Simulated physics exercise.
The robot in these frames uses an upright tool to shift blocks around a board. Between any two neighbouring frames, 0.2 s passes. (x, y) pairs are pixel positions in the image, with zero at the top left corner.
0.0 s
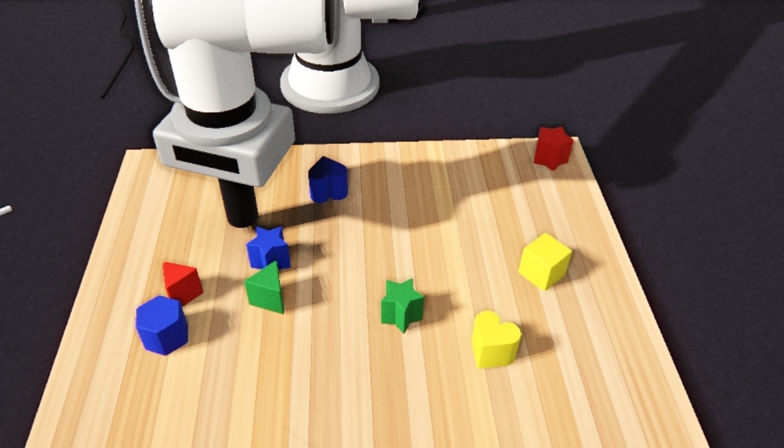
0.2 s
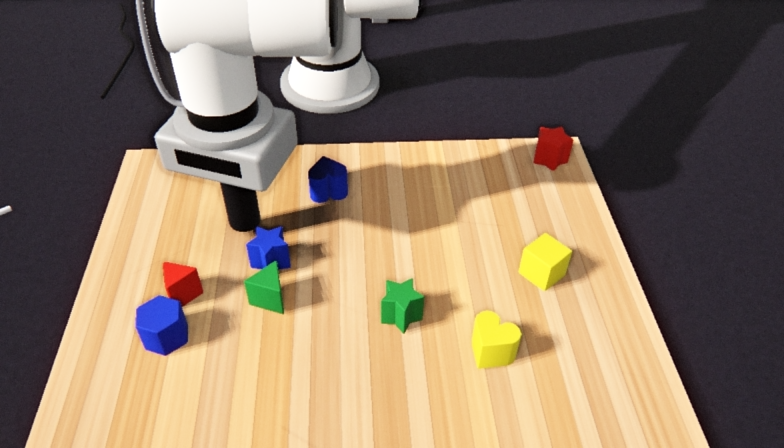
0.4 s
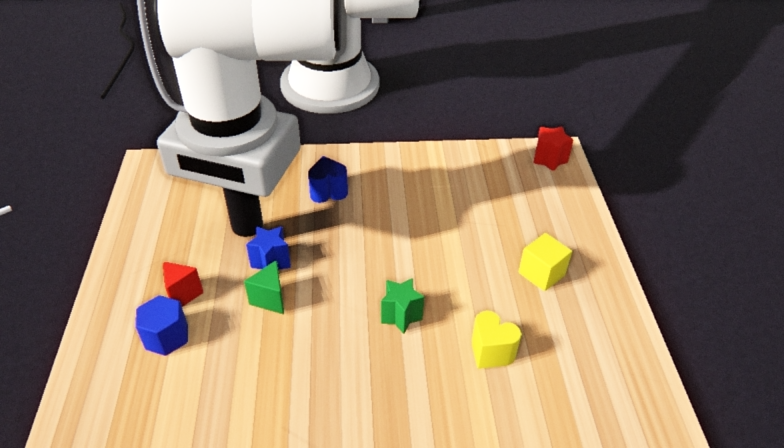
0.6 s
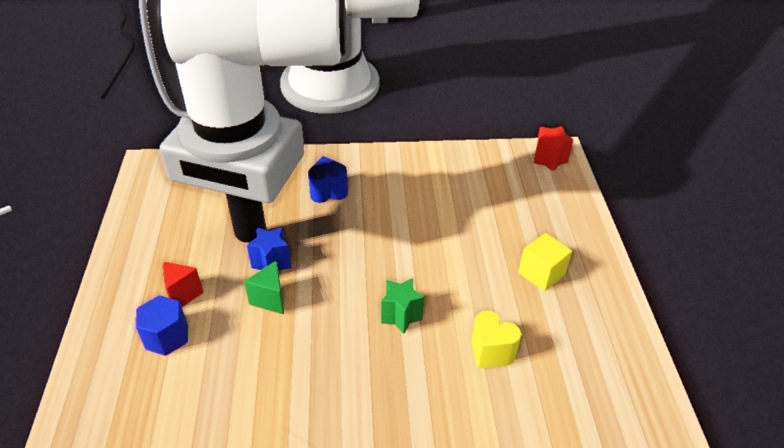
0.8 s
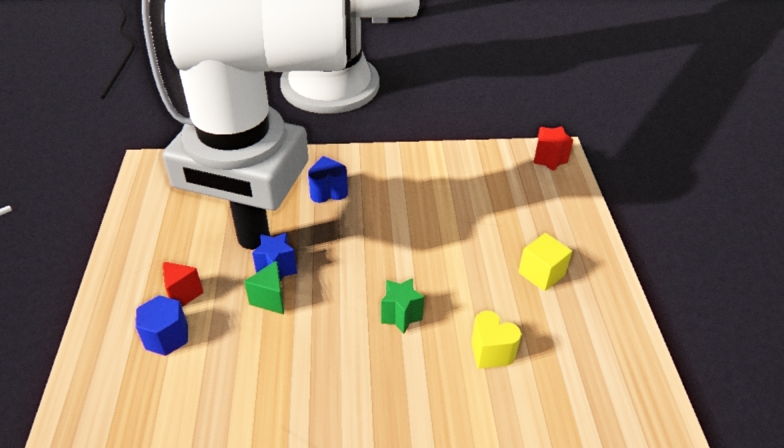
The robot arm's black upright tool starts just behind the blue star-shaped block on a wooden board scattered with colored blocks, then creeps toward the viewer and slightly right. It reaches the blue star and nudges it a little forward and right, beside the green triangular piece, while the other blocks stay still.
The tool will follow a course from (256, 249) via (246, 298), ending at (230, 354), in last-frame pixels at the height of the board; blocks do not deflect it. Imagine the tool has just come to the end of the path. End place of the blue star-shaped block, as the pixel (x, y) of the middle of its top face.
At pixel (278, 261).
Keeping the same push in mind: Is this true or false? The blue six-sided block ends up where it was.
That statement is accurate.
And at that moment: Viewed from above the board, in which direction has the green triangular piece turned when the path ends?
The twist is clockwise.
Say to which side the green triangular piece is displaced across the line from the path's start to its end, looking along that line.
The green triangular piece is shifted sideways to the left, facing along the path from start to end.
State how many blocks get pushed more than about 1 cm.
I expect two blocks to be moved by more than 1 cm.
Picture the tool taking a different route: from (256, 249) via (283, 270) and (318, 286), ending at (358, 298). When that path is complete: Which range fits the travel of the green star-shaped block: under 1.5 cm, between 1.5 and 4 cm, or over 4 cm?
Result: Under 1.5 cm.
What follows on the original path. One third of the way, tool at (248, 272); green triangular piece at (277, 286), turned 45° clockwise; blue star-shaped block at (278, 259), turned 75° anticlockwise.
Two thirds of the way, tool at (239, 306); green triangular piece at (277, 286), turned 45° clockwise; blue star-shaped block at (278, 261), turned 90° anticlockwise.
At the end, tool at (227, 345); blue six-sided block not moved; green triangular piece at (277, 286), turned 45° clockwise; blue star-shaped block at (278, 261), turned 90° anticlockwise.
